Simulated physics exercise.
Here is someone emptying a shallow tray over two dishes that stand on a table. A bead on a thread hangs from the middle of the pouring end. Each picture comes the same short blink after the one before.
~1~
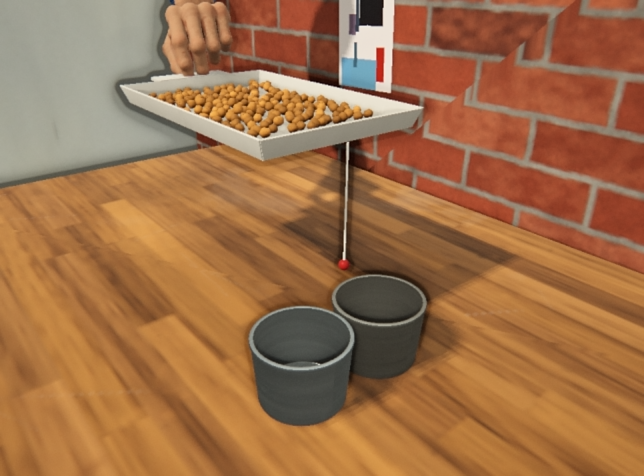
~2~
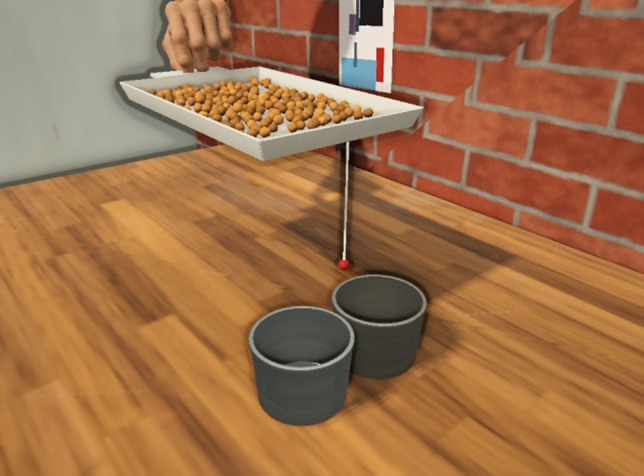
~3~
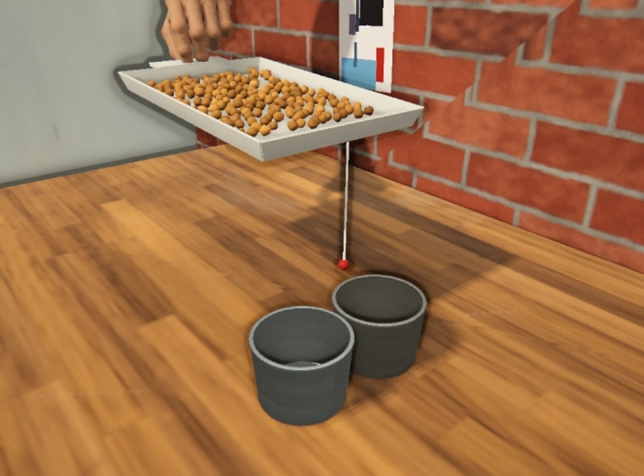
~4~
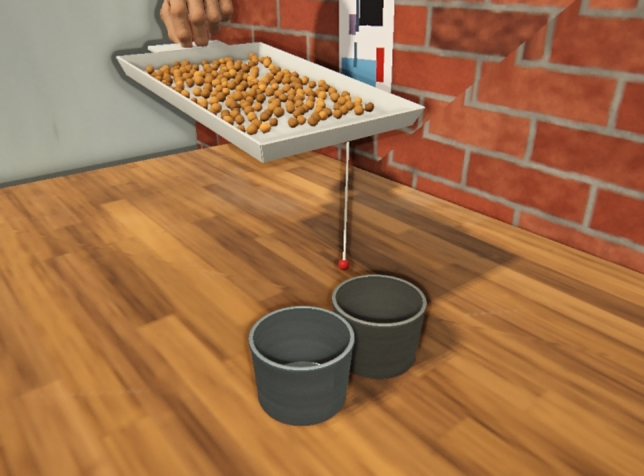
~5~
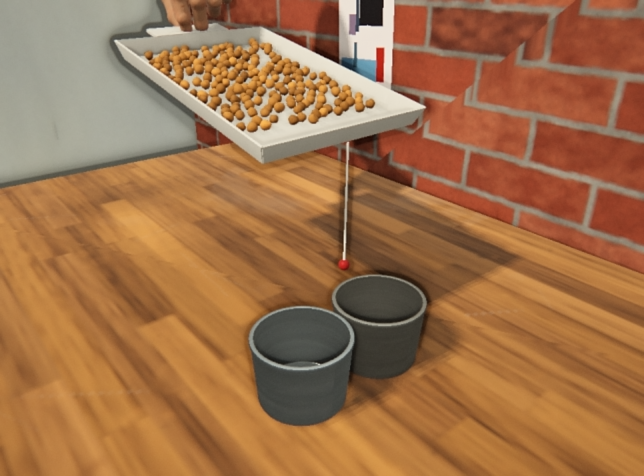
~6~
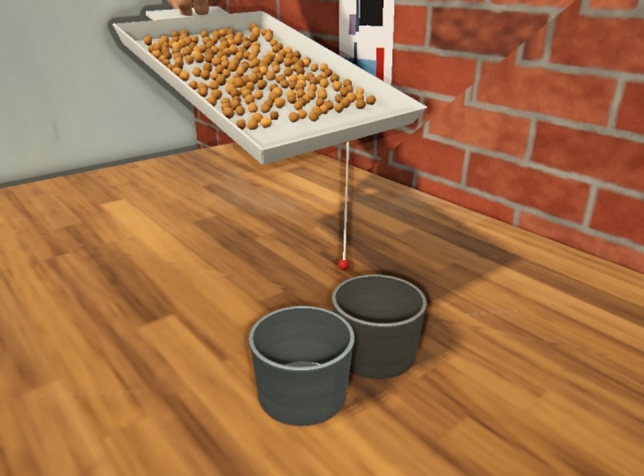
A hand raised the far end of a shallow tray of roasted chickpeas above two dark dishes on a wooden table, and the tray slanted steadily more, its near end dipping slightly at the left corner.
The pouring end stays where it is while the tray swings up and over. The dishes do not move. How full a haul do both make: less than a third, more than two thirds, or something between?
In the dishes lies more than two thirds of it.
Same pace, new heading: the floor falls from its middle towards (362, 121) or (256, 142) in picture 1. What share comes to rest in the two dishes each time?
In turn 0 and 40 in a hundred.
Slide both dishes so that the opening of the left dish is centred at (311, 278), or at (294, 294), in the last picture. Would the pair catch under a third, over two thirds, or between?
First under a third, then under a third.
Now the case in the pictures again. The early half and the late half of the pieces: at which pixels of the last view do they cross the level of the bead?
The first part at (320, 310); the rest at (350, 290).
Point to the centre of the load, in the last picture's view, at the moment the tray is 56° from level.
Roughly at (315, 94).
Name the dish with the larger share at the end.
Fuller: The left dish.
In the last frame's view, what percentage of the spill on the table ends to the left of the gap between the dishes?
About 20 per cent.
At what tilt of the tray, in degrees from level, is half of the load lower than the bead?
At some 110 degrees.
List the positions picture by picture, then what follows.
The first frame shows corners of the pouring end near (262, 137) and (413, 107), level; middle of the load near (244, 105), roasted chickpeas; left dish near (334, 386); right dish near (410, 342); bead on its thread near (344, 265).
The second frame shows corners of the pouring end near (262, 137) and (413, 107), level; middle of the load near (244, 103).
The third frame shows corners of the pouring end near (263, 138) and (414, 107), tipped barely, lowest at the left corner; middle of the load near (244, 97).
The fourth frame shows corners of the pouring end near (263, 140) and (415, 106), tipped a little, lowest at the left corner; middle of the load near (244, 87).
The fifth frame shows corners of the pouring end near (264, 142) and (416, 106), tipped a little, lowest at the left corner; middle of the load near (244, 78).
The sixth frame shows corners of the pouring end near (265, 143) and (417, 105), tipped clearly, lowest at the left corner; middle of the load near (244, 68); left dish near (334, 386); right dish near (410, 342).
Shortly afterwards, tray tipped steeply; the whole lot on the tray.
Next, tray tipped right over; the bulk on the tray; a little in the left dish; only a few in the right dish; only a few outside both; only a few in the air.
Some moments later, tray tipped past a quarter turn; near half in the left dish; near a quarter in the right dish; near a quarter outside both.
In the end, tray tipped past a quarter turn; near half in the left dish; near a quarter in the right dish; near a quarter outside both.
